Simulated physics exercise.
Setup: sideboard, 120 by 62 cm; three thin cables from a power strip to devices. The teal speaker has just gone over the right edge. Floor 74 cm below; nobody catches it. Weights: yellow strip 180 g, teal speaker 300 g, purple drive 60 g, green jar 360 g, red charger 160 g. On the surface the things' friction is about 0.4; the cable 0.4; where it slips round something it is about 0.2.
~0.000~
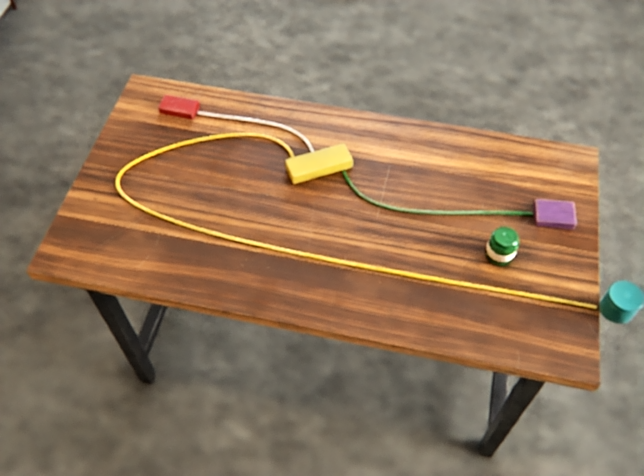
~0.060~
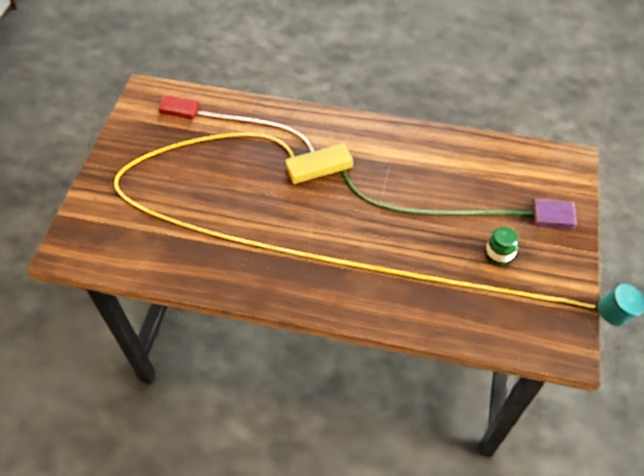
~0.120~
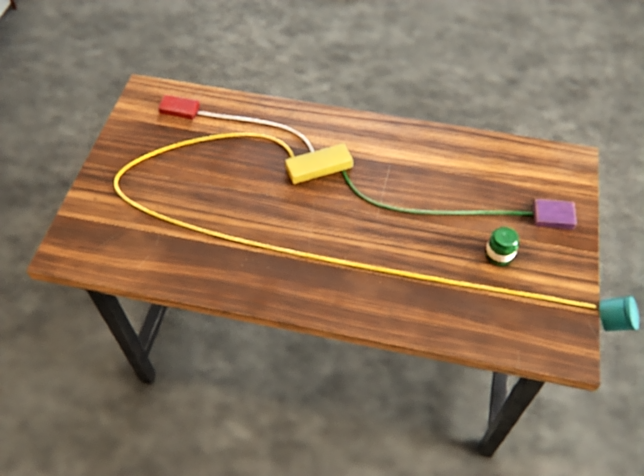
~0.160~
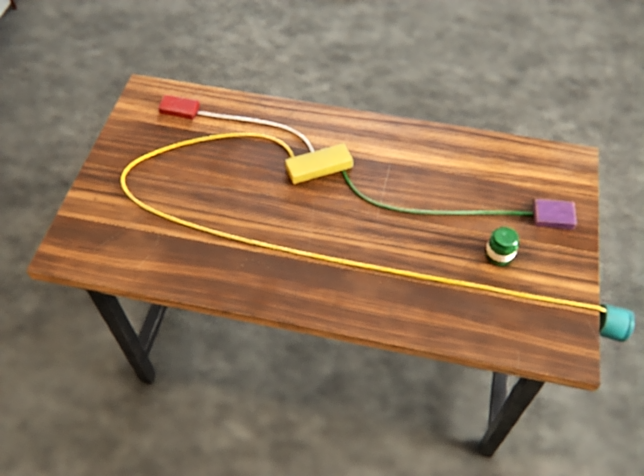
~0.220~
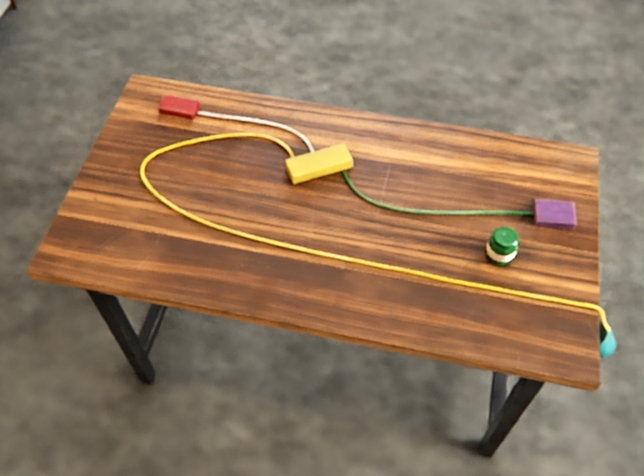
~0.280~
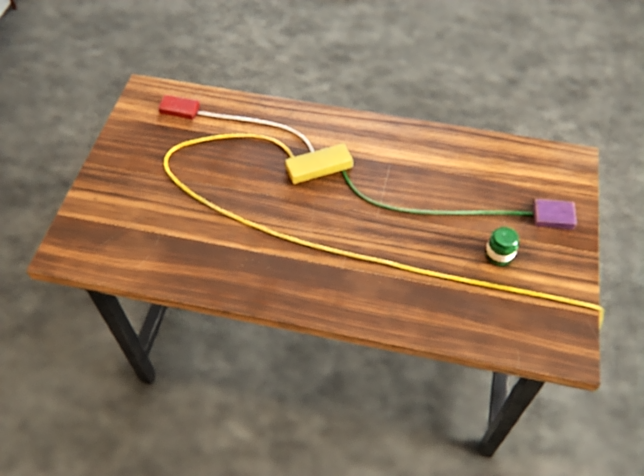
On a wooden table, thin cables ran from a yellow strip to several objects; a teal cylinder tipped and dropped out of sight past the right edge, dragging the yellow cable's loop rightward.
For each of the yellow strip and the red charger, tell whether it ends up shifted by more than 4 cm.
At the end, the yellow strip remains in place; the red charger remains in place.
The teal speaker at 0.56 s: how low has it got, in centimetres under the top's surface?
Roughly 70 centimetres.
By 0.6 s, the strip's end of the yellow cable at (297, 167); teal speaker over the edge.
By 0.8 s, the strip's end of the yellow cable at (301, 173); yellow strip 2 cm off its start, teal speaker over the edge.
By 1.1 s, the strip's end of the yellow cable at (301, 173); yellow strip 2 cm off its start at (325, 162), teal speaker over the edge.
By 1.4 s, the strip's end of the yellow cable at (301, 173); yellow strip 2 cm off its start, teal speaker over the edge.
By 2.6 s, the strip's end of the yellow cable at (301, 173); yellow strip 2 cm off its start at (325, 162), red charger 0 cm off its start at (178, 104), teal speaker over the edge.
